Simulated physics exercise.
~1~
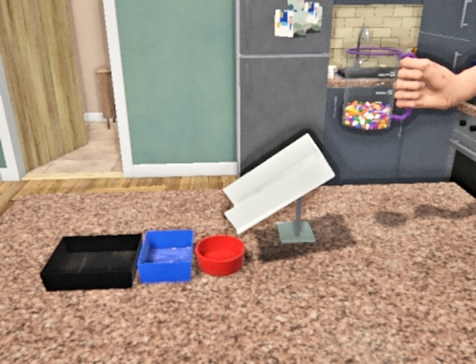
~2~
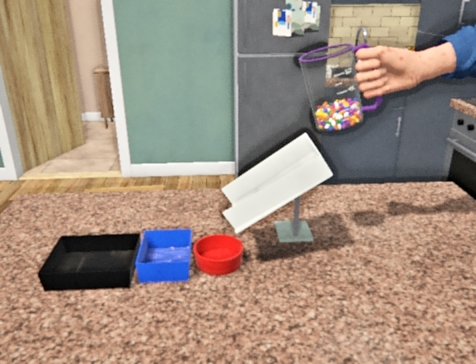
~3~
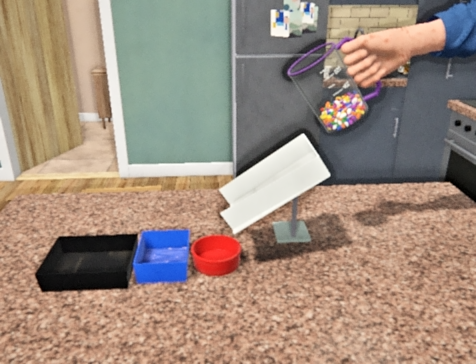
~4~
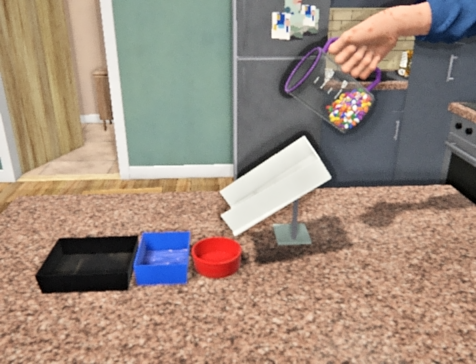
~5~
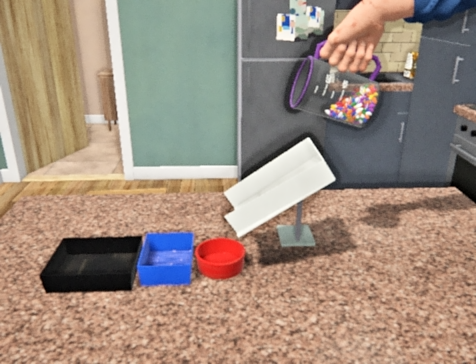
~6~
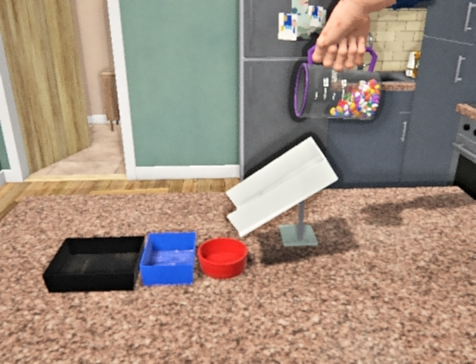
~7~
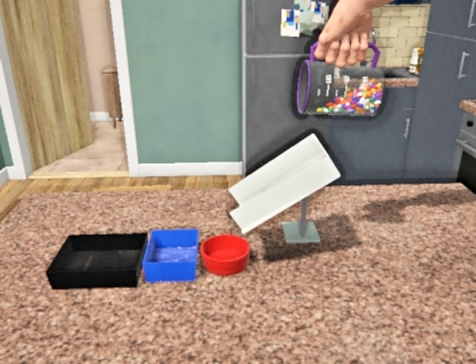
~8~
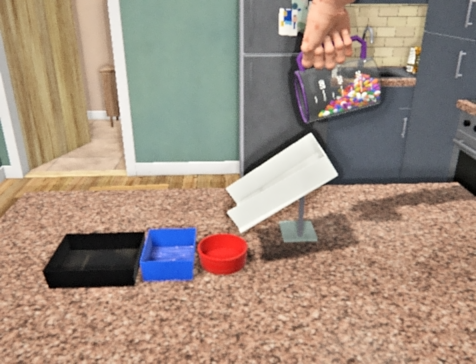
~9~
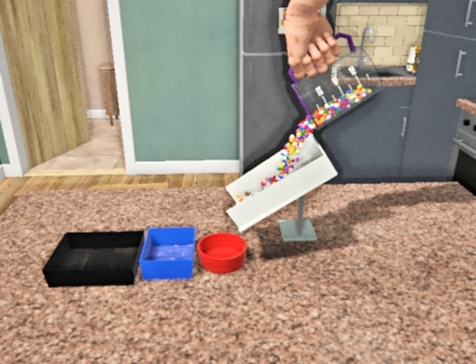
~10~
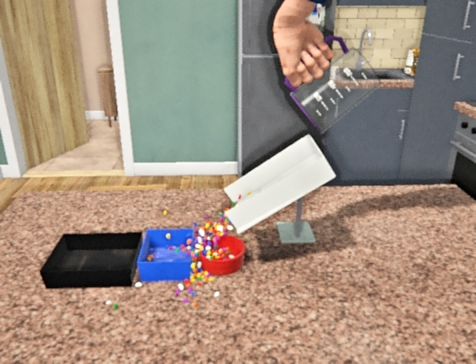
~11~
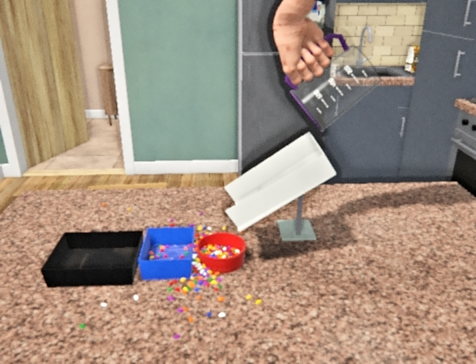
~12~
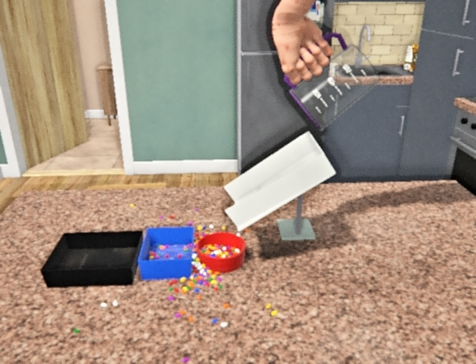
A hand tilted a clear jug of colourful jelly beans over a sloping white chute until they poured out and slid down to the left, with many landing in the red dish, some in the blue tin, and plenty scattered across the counter.
